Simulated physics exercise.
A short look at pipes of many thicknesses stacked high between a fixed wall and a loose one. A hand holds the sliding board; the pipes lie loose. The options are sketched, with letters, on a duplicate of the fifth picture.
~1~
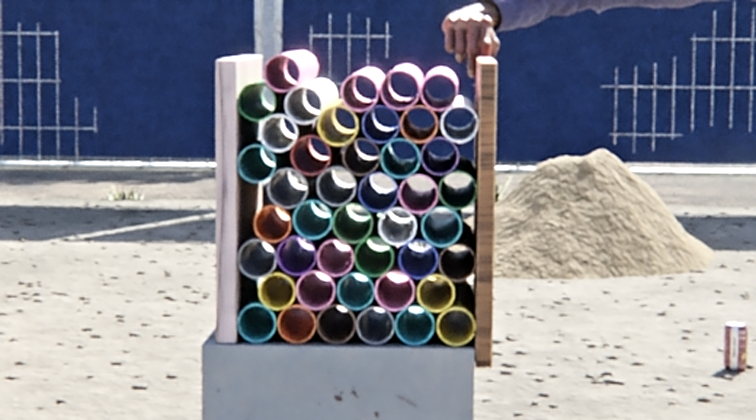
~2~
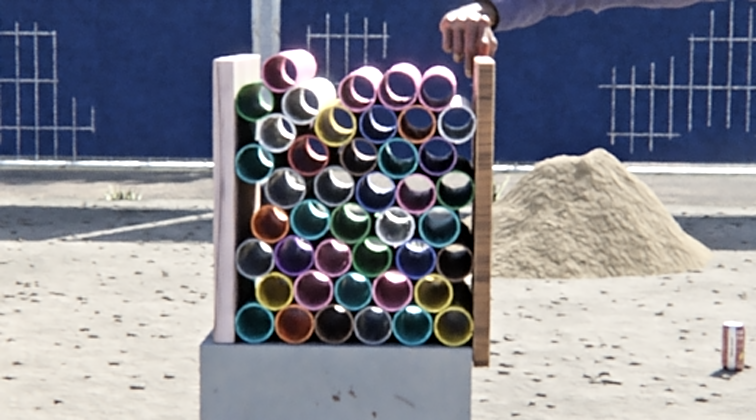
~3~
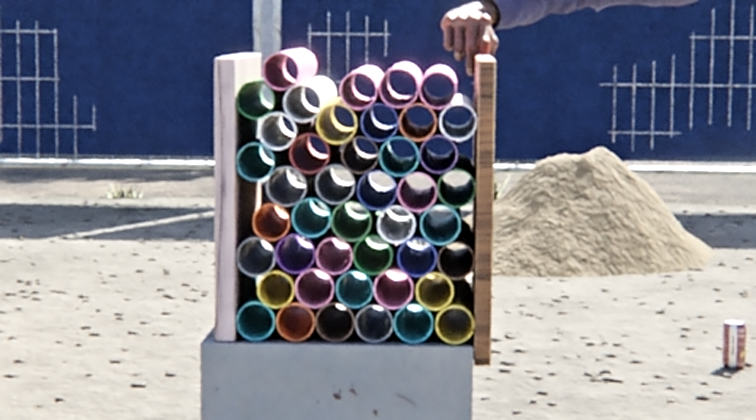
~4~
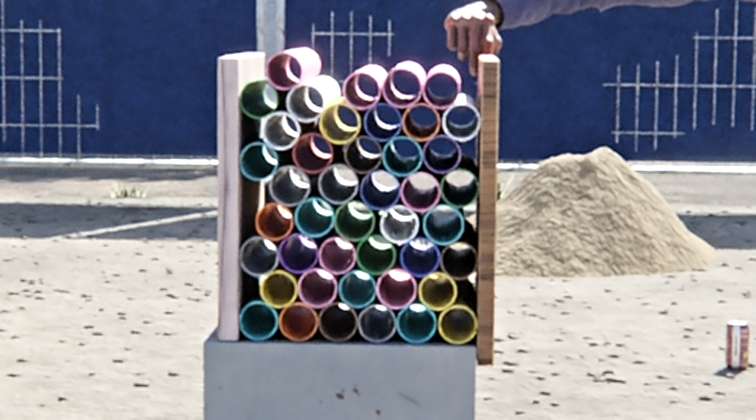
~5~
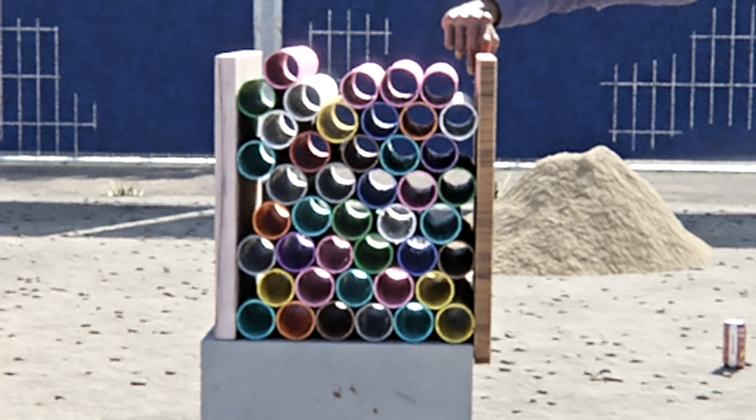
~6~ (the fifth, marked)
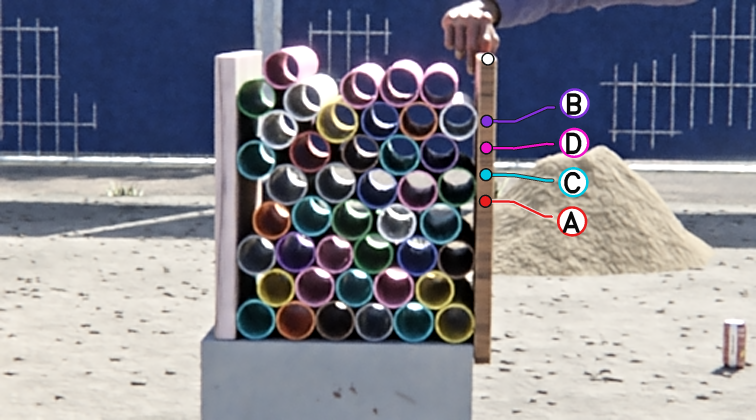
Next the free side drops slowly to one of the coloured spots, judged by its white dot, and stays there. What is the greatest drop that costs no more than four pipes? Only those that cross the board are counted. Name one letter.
Slide it to A.
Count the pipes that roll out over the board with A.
At A the number is two.
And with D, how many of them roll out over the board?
The count is none.
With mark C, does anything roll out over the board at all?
At C: Yes.
On the copy, A at (485, 201); B at (487, 121); C at (486, 175); D at (486, 148); the white dot at (488, 59).
On A. First, top of the board (478, 122).
Then, top of the board (476, 193).
Finally, top of the board (476, 200), two out over the board.
By contrast, B none out over the board; C two out over the board; D none out over the board.
